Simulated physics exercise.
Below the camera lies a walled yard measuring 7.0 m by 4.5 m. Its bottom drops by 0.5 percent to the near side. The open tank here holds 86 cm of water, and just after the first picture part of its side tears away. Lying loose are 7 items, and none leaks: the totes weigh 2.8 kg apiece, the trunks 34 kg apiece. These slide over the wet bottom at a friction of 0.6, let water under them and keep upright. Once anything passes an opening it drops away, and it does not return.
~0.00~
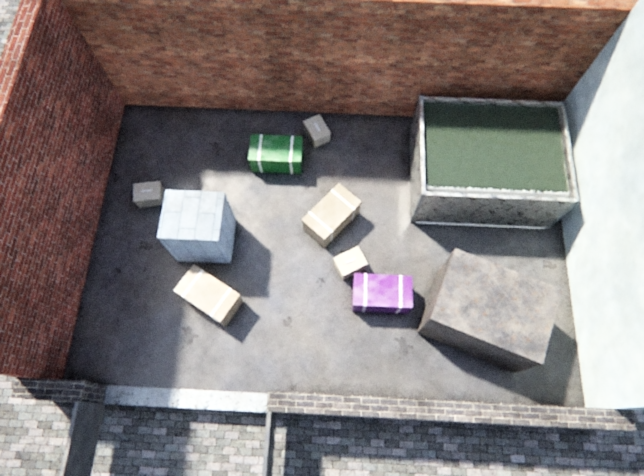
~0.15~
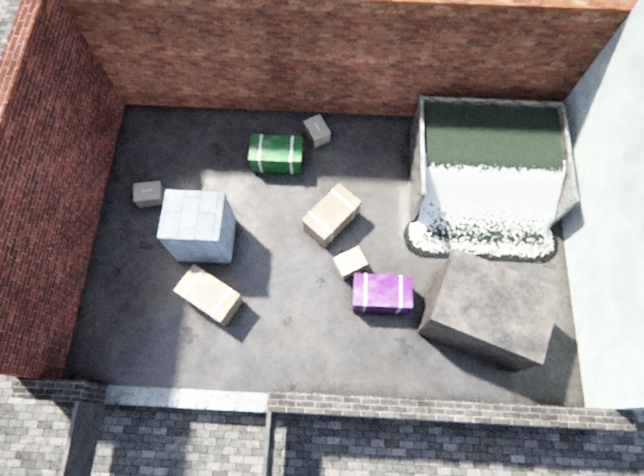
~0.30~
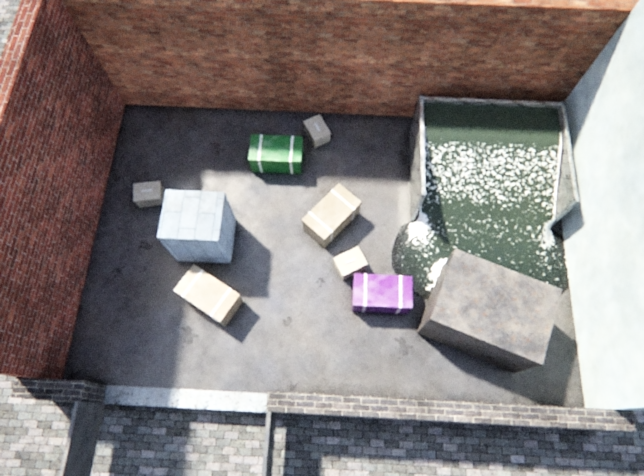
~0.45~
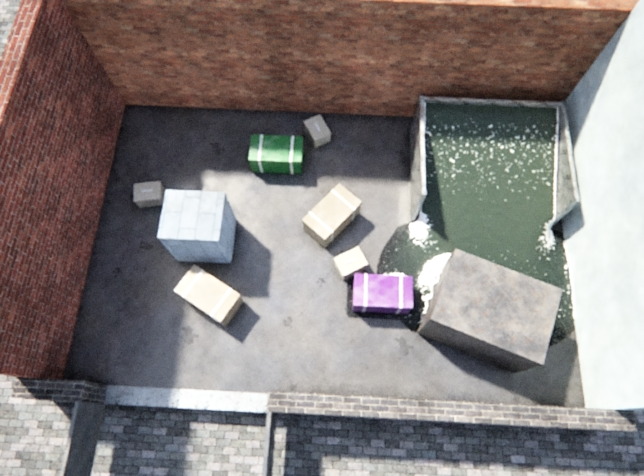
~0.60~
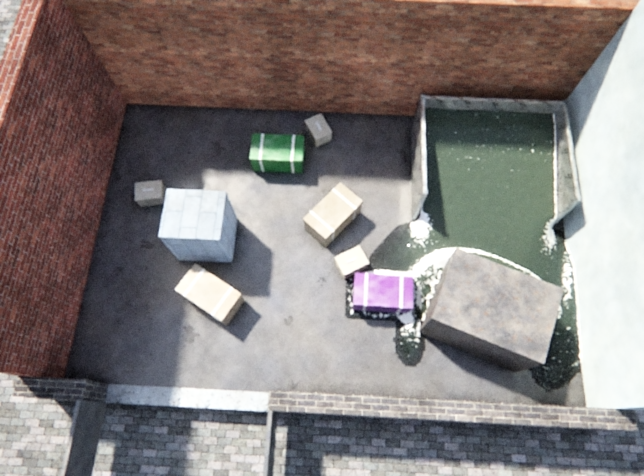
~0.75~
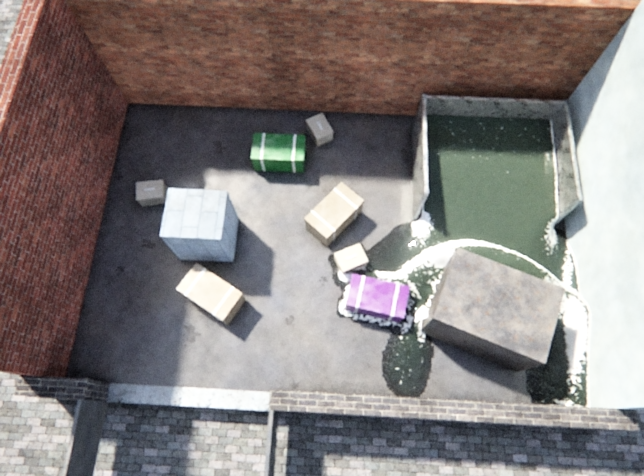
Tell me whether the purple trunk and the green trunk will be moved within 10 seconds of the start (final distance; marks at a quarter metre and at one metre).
Result - purple trunk: Large displacement; green trunk: Almost no movement.
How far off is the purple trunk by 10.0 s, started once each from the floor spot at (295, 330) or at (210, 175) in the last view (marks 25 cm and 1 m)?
Outcomes in order: It is taken a long way; it sits still.
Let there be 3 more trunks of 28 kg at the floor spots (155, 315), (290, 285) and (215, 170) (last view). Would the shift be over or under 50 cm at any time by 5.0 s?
So that's beyond the threshold, beyond the threshold and within the threshold, in that sequence.
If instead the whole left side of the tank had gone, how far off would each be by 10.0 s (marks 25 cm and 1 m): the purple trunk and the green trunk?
Then the purple trunk holds its place, the green trunk travels far.
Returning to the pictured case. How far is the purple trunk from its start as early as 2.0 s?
Roughly 250 cm.
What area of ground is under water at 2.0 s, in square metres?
Some 16 m2 of it.
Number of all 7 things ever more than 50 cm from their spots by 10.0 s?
That comes to 5.
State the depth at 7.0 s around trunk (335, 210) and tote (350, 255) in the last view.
Around 4 cm and 4 cm.
After 2.0 s the purple trunk is near (229, 355), 2.3 m from its start, aground; the green trunk is near (278, 147), 0.0 m from its start, aground; 0 of 7 are out; 1 afloat.
After 4.5 s the purple trunk is near (113, 373), 3.7 m from its start, afloat; the green trunk is near (278, 147), 0.0 m from its start, aground; 0 of 7 are out; 3 afloat.
After 7.0 s the purple trunk has gone out; the green trunk is near (278, 147), 0.0 m from its start, aground; 1 of 7 are out; 4 afloat.
After 10.0 s the purple trunk has gone out; the green trunk is near (278, 147), 0.0 m from its start, aground; 1 of 7 are out; 3 afloat.
